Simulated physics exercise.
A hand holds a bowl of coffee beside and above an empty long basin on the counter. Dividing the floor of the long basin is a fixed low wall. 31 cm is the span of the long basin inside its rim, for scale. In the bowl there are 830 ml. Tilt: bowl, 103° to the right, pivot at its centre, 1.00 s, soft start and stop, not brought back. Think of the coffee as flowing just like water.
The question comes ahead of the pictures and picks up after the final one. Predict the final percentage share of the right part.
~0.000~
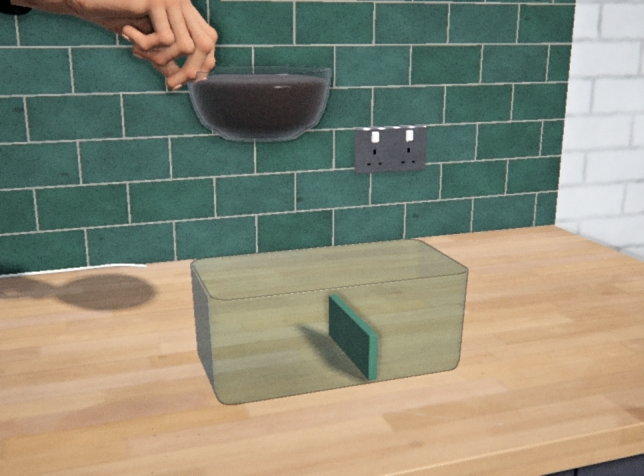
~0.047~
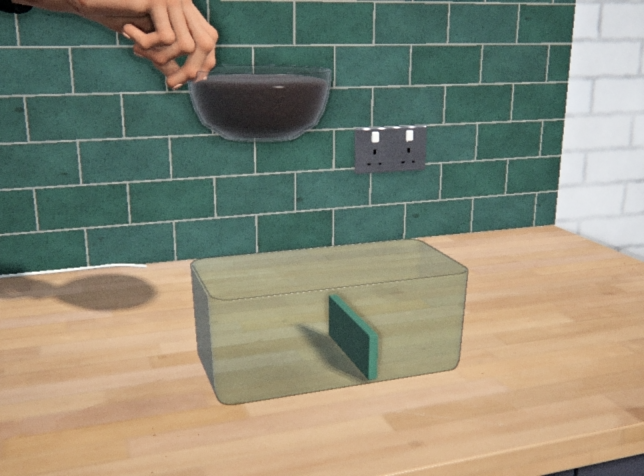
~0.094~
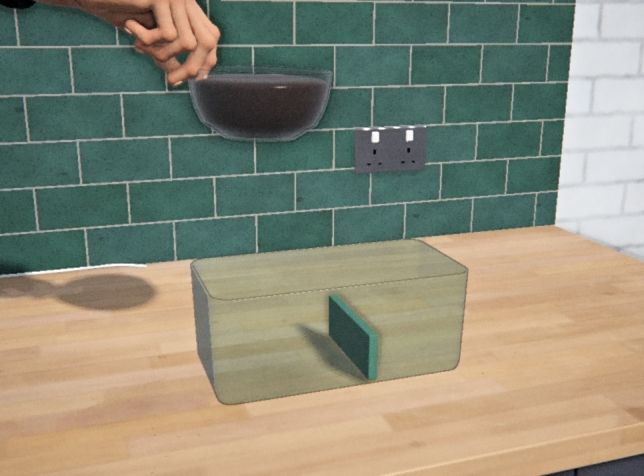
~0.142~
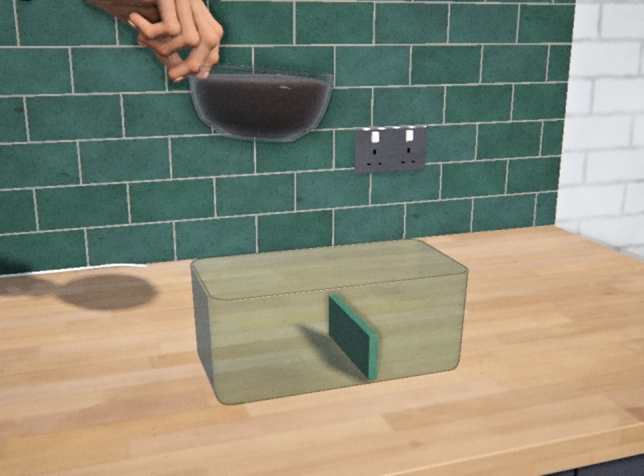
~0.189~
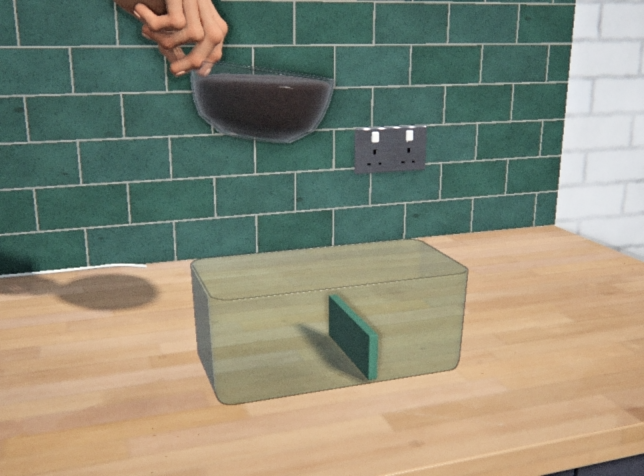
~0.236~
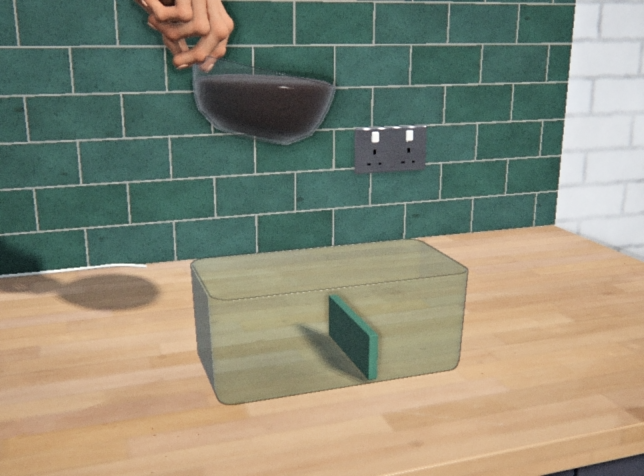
Right part: About 80 %.
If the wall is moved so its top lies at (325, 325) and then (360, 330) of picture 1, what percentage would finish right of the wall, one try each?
Result: 90 per cent, then 60 per cent.
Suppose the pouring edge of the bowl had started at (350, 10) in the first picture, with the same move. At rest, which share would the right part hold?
75 %.
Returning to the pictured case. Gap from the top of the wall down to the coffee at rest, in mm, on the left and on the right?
Left roughly 52 mm; right roughly 16 mm.
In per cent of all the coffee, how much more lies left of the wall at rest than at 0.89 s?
About 12 percent.
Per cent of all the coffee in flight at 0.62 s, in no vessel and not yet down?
Share: Roughly 46 per cent.
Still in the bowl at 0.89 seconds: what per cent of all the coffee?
3 %.
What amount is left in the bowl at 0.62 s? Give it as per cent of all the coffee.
Roughly 40 %.
By 0.62 s the tilt is 70° and 41 per cent is still to pour, 1 is left of the wall and 12 right of it.
By 0.89 s the tilt is 100° and 3 per cent is still to pour, 6 is left of the wall and 77 right of it.
By 1.18 s the tilt is 103° and 0 per cent is still to pour, 18 is left of the wall and 80 right of it.
By 1.50 s the tilt is 103° and 0 per cent is still to pour, 18 is left of the wall and 80 right of it.
At rest 18 per cent lies left of the wall, 80 right of it and 2 outside.
